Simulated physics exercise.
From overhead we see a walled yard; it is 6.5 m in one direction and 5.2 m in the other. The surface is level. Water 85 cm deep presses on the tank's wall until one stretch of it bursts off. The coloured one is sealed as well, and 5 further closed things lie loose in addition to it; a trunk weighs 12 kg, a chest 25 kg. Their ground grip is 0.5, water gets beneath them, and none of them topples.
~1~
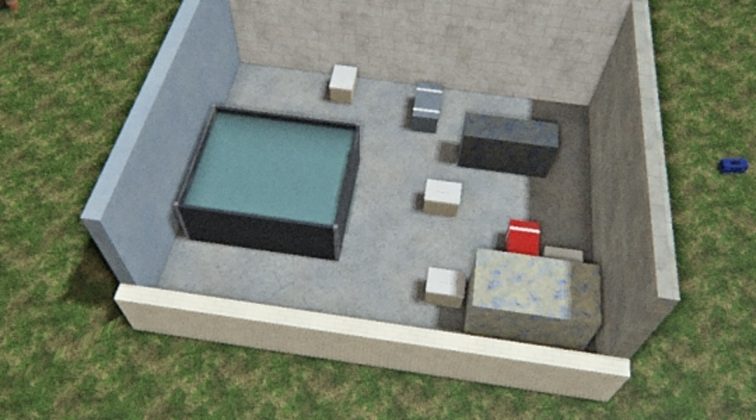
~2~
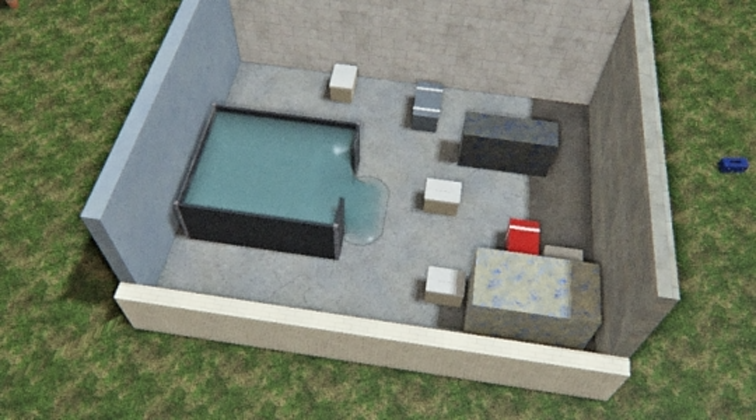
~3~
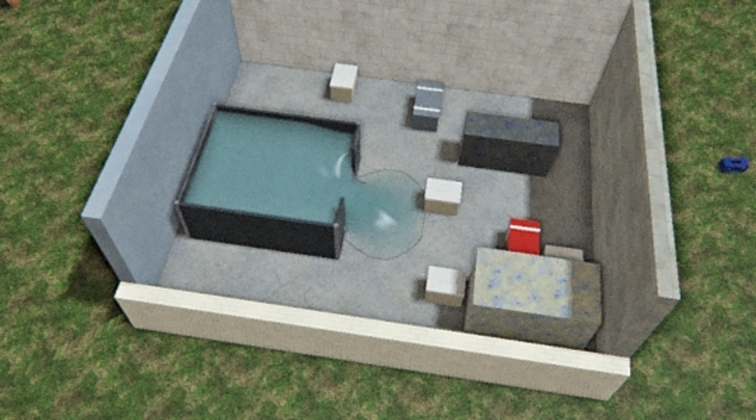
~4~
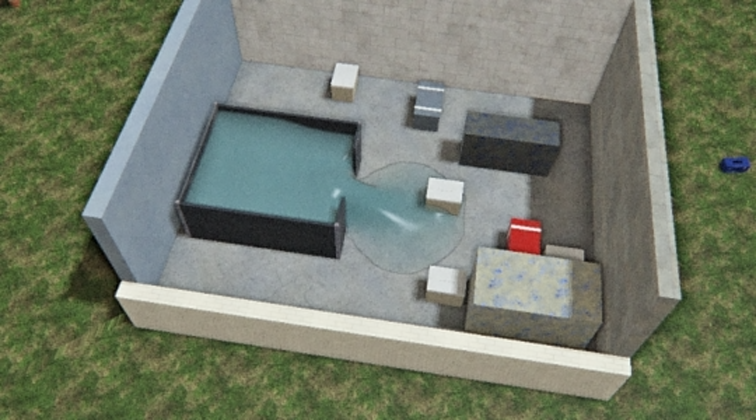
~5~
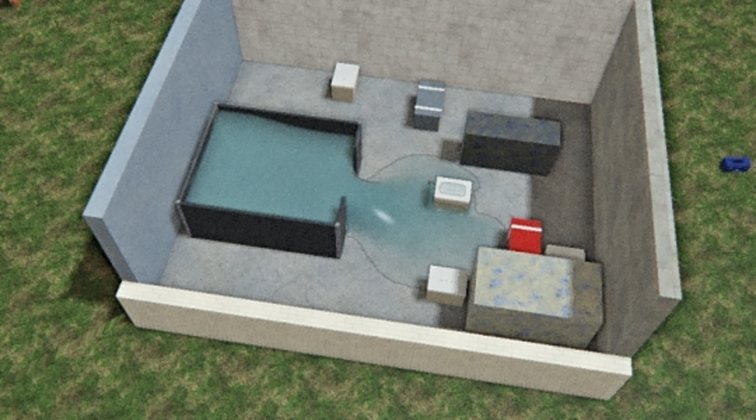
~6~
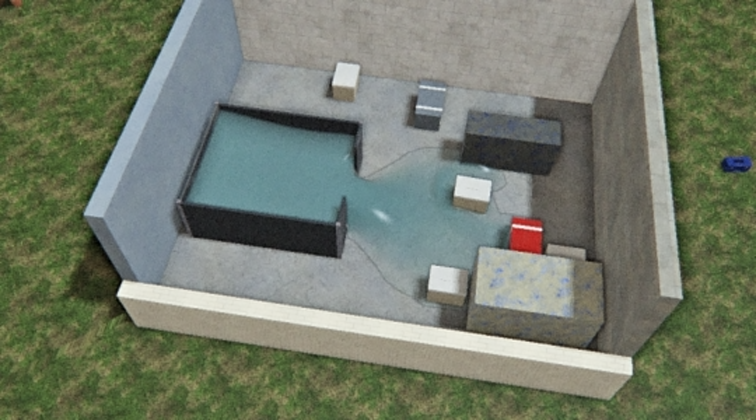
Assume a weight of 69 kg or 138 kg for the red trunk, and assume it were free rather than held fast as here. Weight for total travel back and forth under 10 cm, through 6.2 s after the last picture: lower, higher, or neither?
The light setting fails, as does heavy.
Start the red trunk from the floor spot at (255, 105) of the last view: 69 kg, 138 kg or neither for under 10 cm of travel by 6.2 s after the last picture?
Going by the scene, the lighter weight suffices.
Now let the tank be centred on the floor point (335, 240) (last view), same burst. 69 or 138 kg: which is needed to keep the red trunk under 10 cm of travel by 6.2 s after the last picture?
Then the answer is that no option works.
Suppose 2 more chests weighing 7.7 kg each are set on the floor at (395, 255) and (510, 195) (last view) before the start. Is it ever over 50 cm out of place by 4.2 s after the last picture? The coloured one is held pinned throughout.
Taking them one by one: Above the mark; above the mark.
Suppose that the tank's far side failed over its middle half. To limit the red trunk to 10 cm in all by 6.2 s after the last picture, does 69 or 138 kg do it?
That way round, only the bigger mass holds.
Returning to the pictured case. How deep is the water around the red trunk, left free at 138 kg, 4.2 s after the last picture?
Depth: Approx. 24 cm.
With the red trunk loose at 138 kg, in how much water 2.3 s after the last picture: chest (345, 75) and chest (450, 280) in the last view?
Depth approx. 2 cm / 5 cm.
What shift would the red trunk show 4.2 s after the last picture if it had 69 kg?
Displacement near 80 cm.
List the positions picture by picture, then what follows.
In the first picture, the red trunk at (524, 243) rests on the ground; water covers 4.3 m2; 0 of 6 have shifted.
In the second picture, the red trunk at (524, 242) rests on the ground; 5.0 m2 under water; 0 of 6 have shifted.
In the third picture, the red trunk at (524, 242), on the bottom; water covers 6.0 m2; 0 of 6 have shifted.
In the fourth picture, the red trunk at (525, 242), on the bottom; water covers 7.2 m2; 0 of 6 have shifted.
In the fifth picture, the red trunk at (526, 241) rests on the ground; 8.5 m2 under water; 1 of 6 have shifted.
In the sixth picture, the red trunk at (527, 241) rests on the ground; 9.7 m2 under water; 1 of 6 have shifted.
Then, 0.6 s after the last picture the red trunk would be 42 cm from its start with 69 kg and 21 cm from its start with 138 kg; 20 cm of water round it then.
Then, 2.3 s after the last picture the red trunk would be 86 cm from its start with 69 kg and 34 cm from its start with 138 kg; 28 cm of water round it then.
Then, 4.2 s after the last picture the red trunk would be 82 cm from its start with 69 kg and 30 cm from its start with 138 kg; 24 cm of water round it then.
Then, 6.2 s after the last picture the red trunk would be 122 cm from its start with 69 kg and 30 cm from its start with 138 kg; 18 cm of water round it then.
